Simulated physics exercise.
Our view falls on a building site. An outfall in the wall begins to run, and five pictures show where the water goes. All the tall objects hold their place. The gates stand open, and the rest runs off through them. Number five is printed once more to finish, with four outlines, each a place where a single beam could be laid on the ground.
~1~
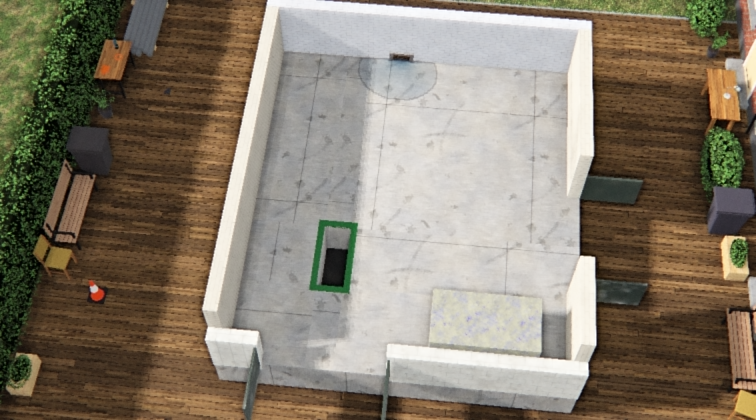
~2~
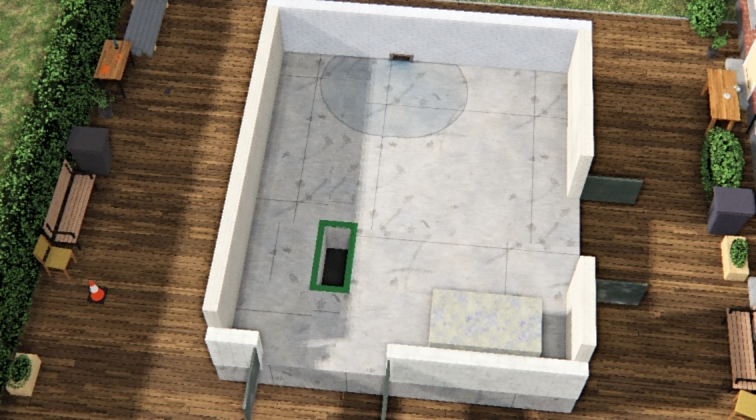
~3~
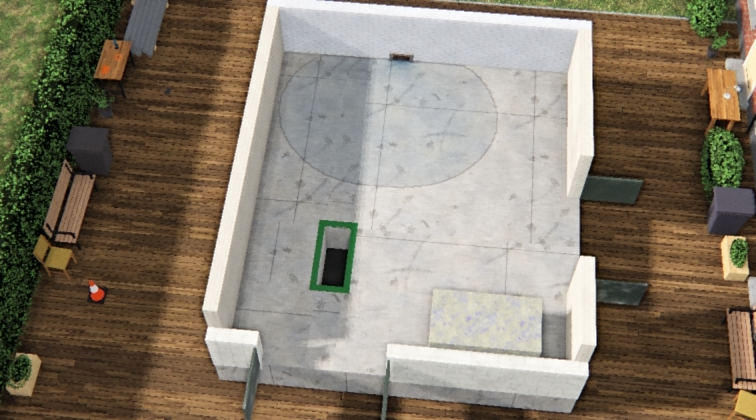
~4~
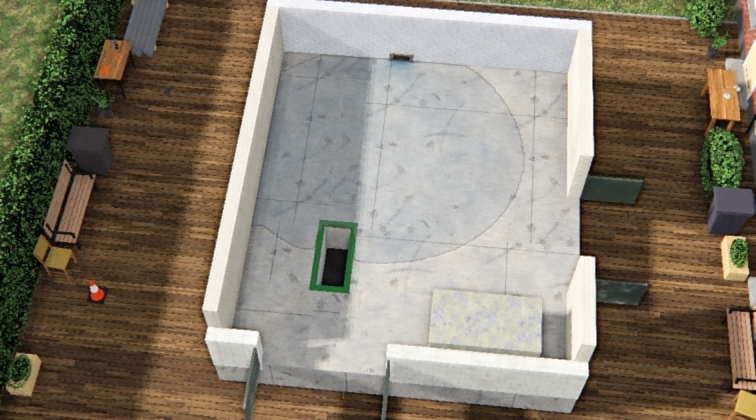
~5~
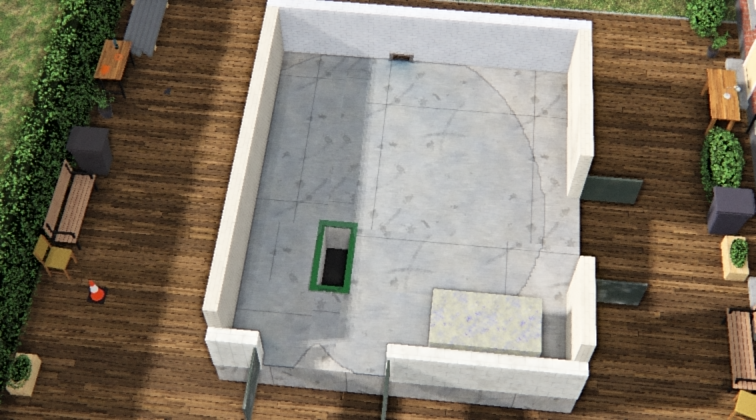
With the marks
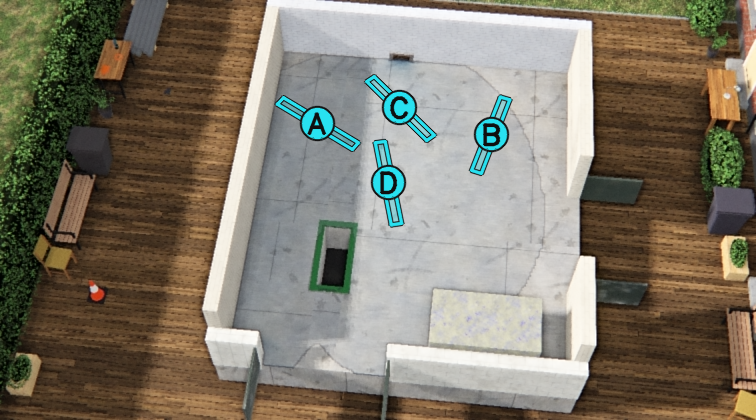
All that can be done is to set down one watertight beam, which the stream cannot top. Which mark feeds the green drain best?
B beats the others.
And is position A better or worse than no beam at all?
It is worse.
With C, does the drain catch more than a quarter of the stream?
No, it does not.
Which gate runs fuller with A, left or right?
More leaves on the left.
In cyan, A from (280, 101) to (355, 146); B from (476, 171) to (505, 98); C from (370, 79) to (430, 137); D from (380, 142) to (396, 224).
With A, about 15 % of the stream goes into the green drain, about 85 % out by the gates.
With B, about 25 % of the stream goes into the green drain, about 73 % out by the gates.
With C, about 12 % of the stream goes into the green drain, about 87 % out by the gates.
With D, about 16 % of the stream goes into the green drain, about 84 % out by the gates.
